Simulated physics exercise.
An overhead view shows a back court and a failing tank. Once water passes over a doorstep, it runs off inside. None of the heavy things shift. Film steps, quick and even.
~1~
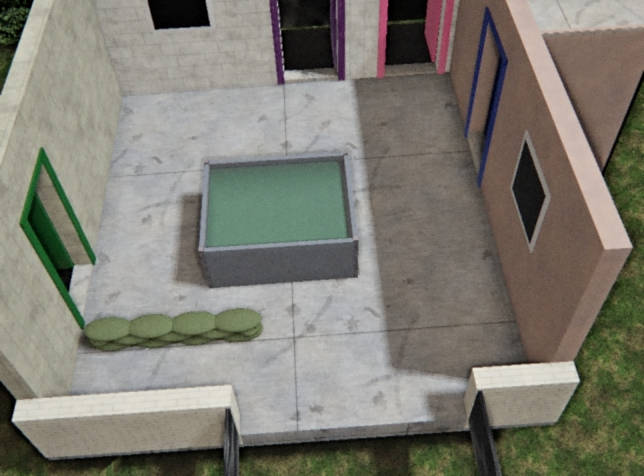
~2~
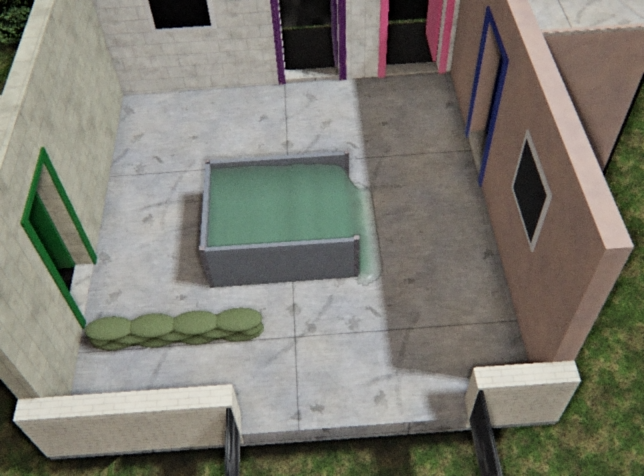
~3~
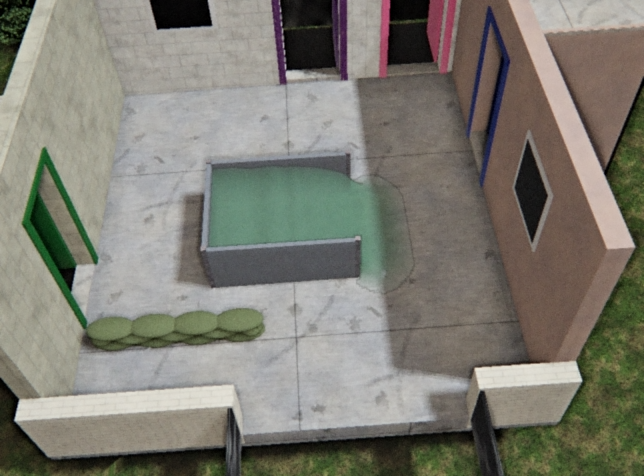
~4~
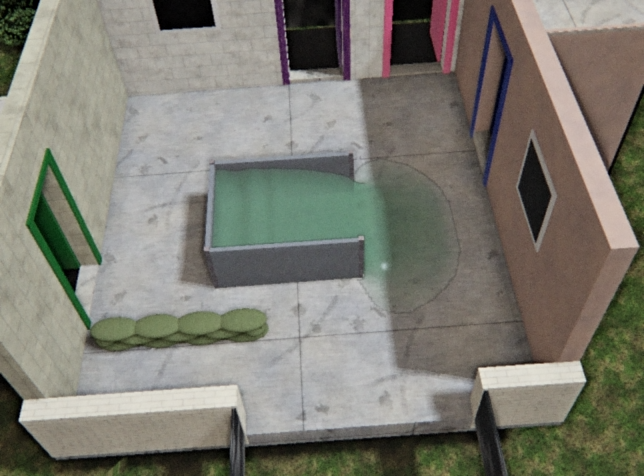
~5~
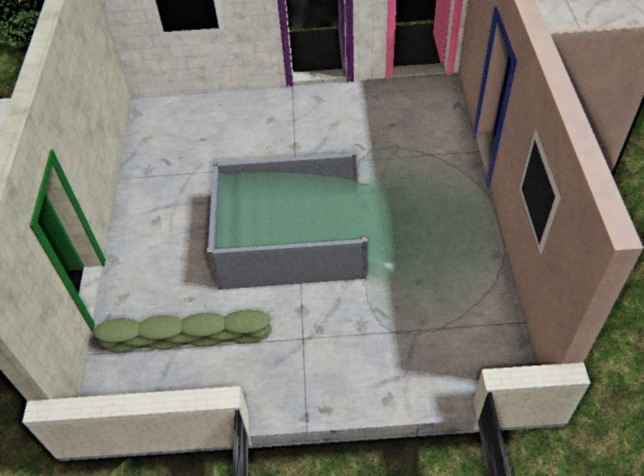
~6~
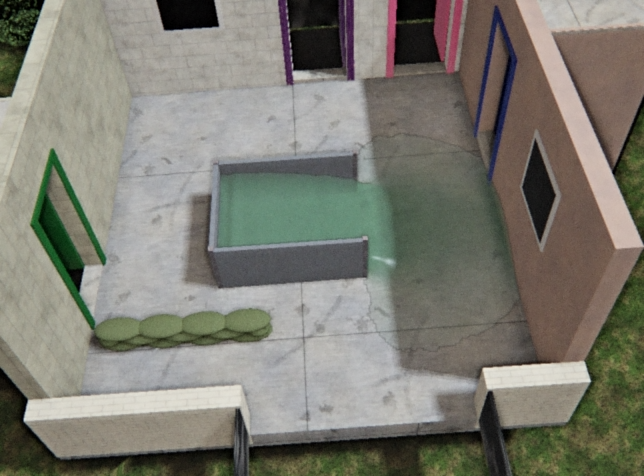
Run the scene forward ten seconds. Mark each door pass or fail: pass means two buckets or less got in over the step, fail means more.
Green door - pass, blue door - fail, purple door - pass, pink door - fail.
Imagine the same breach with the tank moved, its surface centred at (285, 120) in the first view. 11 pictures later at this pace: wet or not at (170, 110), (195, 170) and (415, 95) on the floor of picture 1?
Taking the three spots in that order, I'd say spared, then spared, then drenched.
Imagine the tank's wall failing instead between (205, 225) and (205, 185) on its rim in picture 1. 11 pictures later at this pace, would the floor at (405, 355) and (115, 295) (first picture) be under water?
Taking the two points in order, the first is left dry and the second is waterlogged.
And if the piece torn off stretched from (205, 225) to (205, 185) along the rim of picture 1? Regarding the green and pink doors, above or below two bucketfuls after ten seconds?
As for the doors, green gets past it and pink doesn't reach it.
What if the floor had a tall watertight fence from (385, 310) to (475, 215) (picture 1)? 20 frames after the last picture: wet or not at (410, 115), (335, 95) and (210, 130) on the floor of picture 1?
Taking the points in the order given, they are inundated, inundated and high and dry.
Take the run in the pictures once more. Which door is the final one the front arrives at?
Answer - the green-painted one.
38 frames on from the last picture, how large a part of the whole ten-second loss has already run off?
Approximately 75 %.
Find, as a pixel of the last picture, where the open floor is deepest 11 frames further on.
Around (540, 393).
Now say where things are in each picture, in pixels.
In the first frame, the water tank at (278, 203) is whole and still.
In the second frame, the front is at (362, 281), out from the gap at (349, 219).
In the third frame, the front is at (387, 287), out from the gap at (350, 222).
In the fourth frame, water pours out at (354, 223) and has run to (448, 275).
In the fifth frame, water pours out at (357, 225) and has run to (498, 240).
In the sixth frame, the front is at (517, 289), out from the gap at (358, 224).
A moment on, water covers 25 % of the floor; the green door not reached, the blue door under two buckets in, the purple door not reached, the pink door not reached.
Next, water covers 30 % of the floor; the green door not reached, the blue door over two buckets in, the purple door not reached, the pink door under two buckets in.
Then, water covers 50 % of the floor; the green door not reached, the blue door over two buckets in, the purple door wet at the sill, nothing in, the pink door far over two buckets in.
Later, water covers 80 % of the floor; the green door wet at the sill, nothing in, the blue door over two buckets in, the purple door wet at the sill, nothing in, the pink door far over two buckets in.
In the end, water covers 95 % of the floor; the green door under two buckets in, the blue door over two buckets in, the purple door wet at the sill, nothing in, the pink door far over two buckets in.
